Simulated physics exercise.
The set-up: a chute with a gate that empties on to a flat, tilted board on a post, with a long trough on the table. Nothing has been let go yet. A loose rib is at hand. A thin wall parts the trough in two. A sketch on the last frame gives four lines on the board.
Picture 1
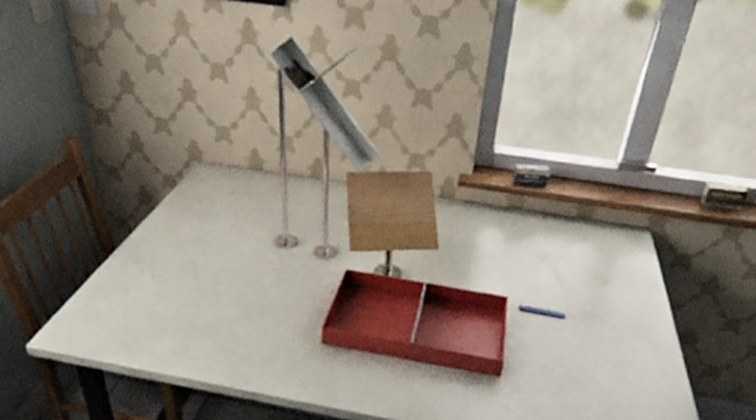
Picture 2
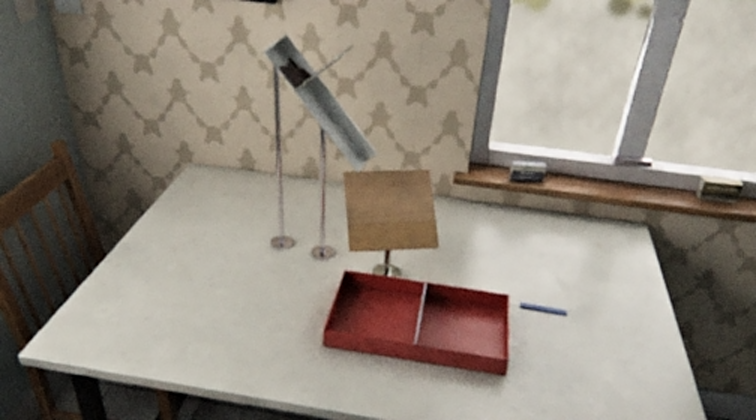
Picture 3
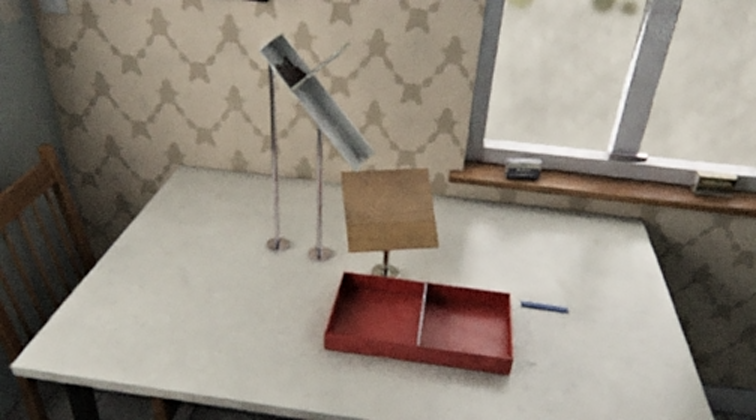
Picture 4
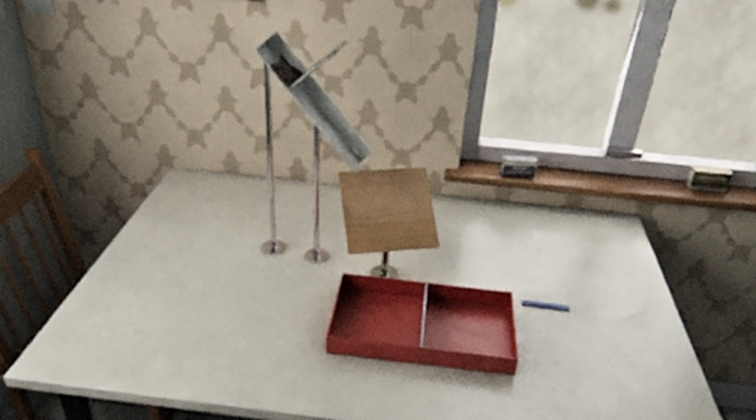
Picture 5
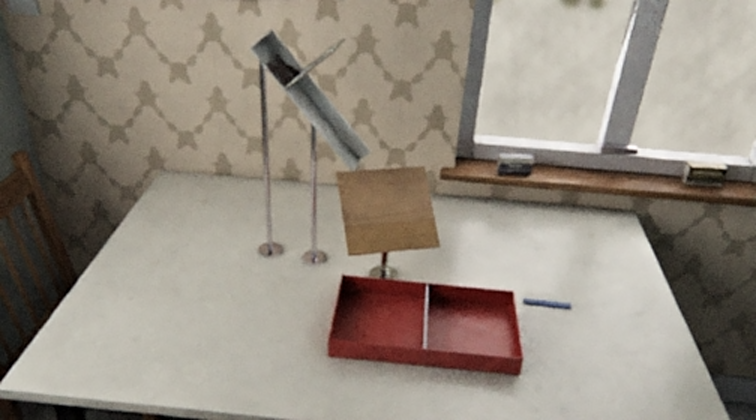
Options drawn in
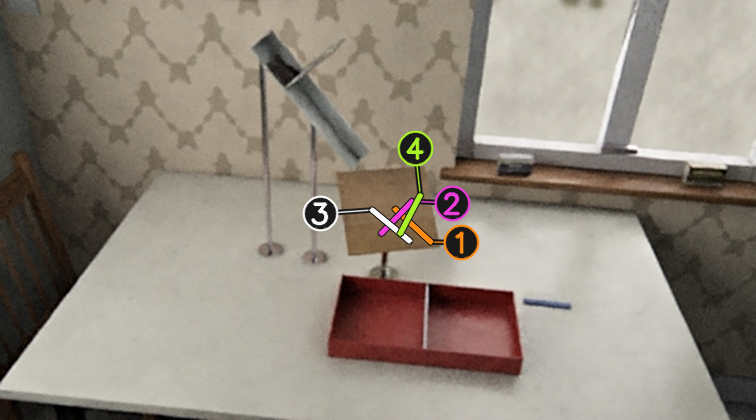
On a pale table by a window, a slanted chute on thin stands, a tilted brown board and a divided red tray stayed still while the view shifted slightly around them.
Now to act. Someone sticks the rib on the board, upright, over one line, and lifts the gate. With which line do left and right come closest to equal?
Choose 1.
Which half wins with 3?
The right half.
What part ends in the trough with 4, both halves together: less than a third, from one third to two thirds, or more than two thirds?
Line 4 gives more than two thirds.
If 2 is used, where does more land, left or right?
Left.
On the marked copy, line 1 from (395, 209) to (430, 241); line 2 from (412, 201) to (381, 233); line 3 from (372, 210) to (409, 240); line 4 from (420, 195) to (400, 233).
If 1 is chosen, of what is caught, about half in the left half, about half in the right.
If 2 is chosen, of what is caught, nearly all in the left half, a small part in the right.
If 3 is chosen, of what is caught, none in the left half, all in the right.
If 4 is chosen, of what is caught, most in the left half, a small part in the right.
